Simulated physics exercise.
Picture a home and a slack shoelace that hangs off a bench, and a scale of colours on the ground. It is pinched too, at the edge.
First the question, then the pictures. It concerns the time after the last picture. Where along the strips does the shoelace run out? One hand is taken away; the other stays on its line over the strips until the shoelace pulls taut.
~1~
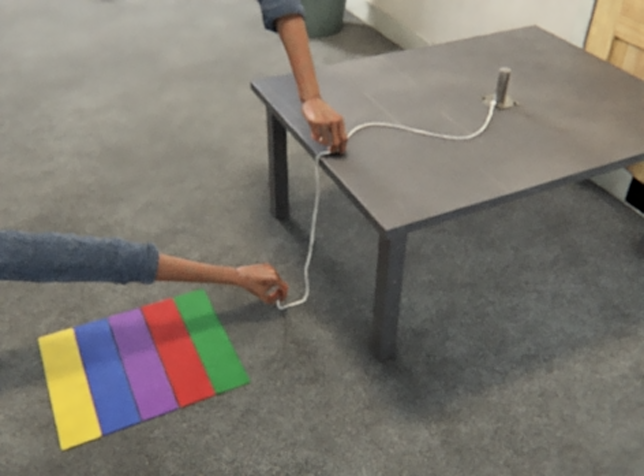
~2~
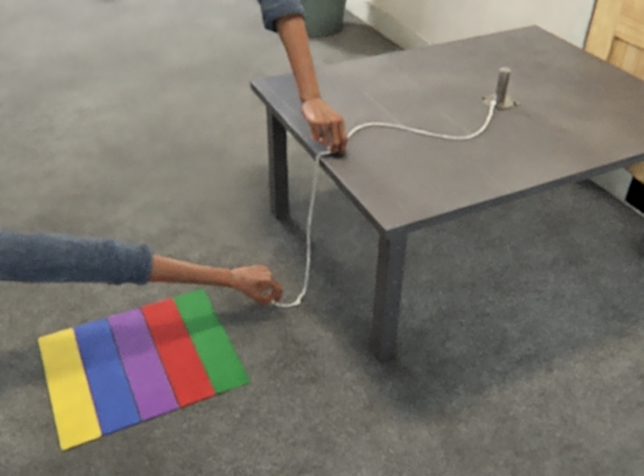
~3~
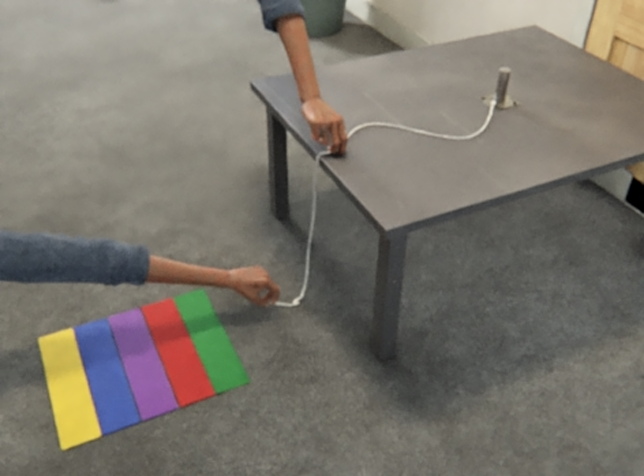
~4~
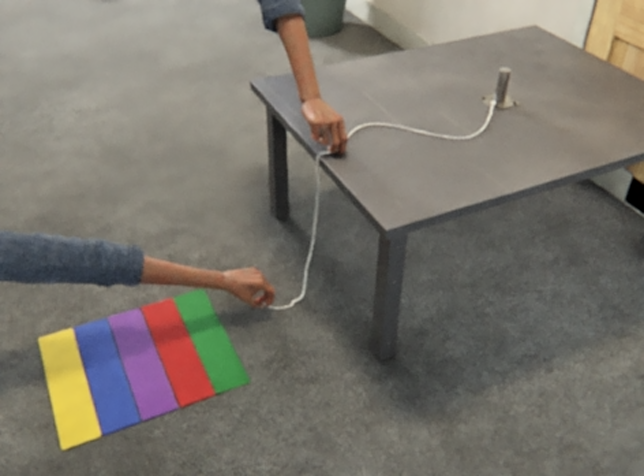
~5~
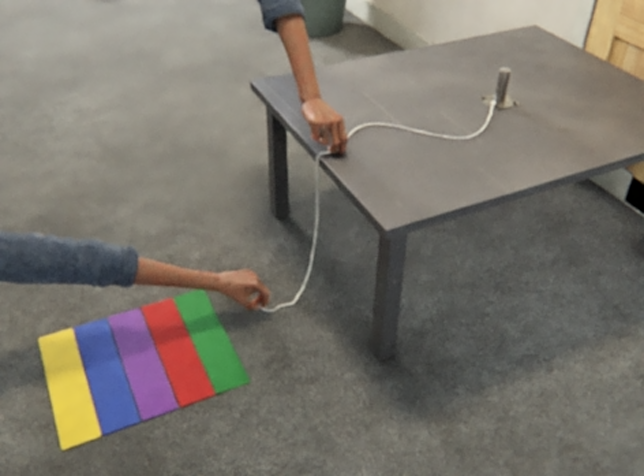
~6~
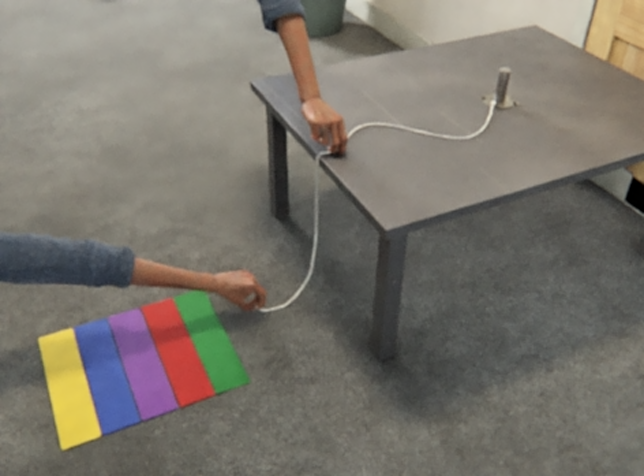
Over the blue strip.
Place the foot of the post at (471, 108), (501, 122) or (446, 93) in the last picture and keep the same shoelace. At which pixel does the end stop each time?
Per try, approx.: (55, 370); (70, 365); (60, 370).
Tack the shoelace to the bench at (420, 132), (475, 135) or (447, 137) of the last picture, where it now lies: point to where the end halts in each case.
Going through the three tries, you get (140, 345), (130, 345) and (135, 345).
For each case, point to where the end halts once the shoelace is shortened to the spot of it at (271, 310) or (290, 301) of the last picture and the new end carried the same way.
Estimated pixels: (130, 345) then (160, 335).
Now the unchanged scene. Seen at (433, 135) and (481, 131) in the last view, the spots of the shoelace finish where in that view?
The first finishes about (400, 130) and the second about (443, 117).
A little later, end near (157, 339); over red.
Next, end near (123, 350); over purple.
When it is tight, end near (103, 356); over blue. It halts on the blue strip.
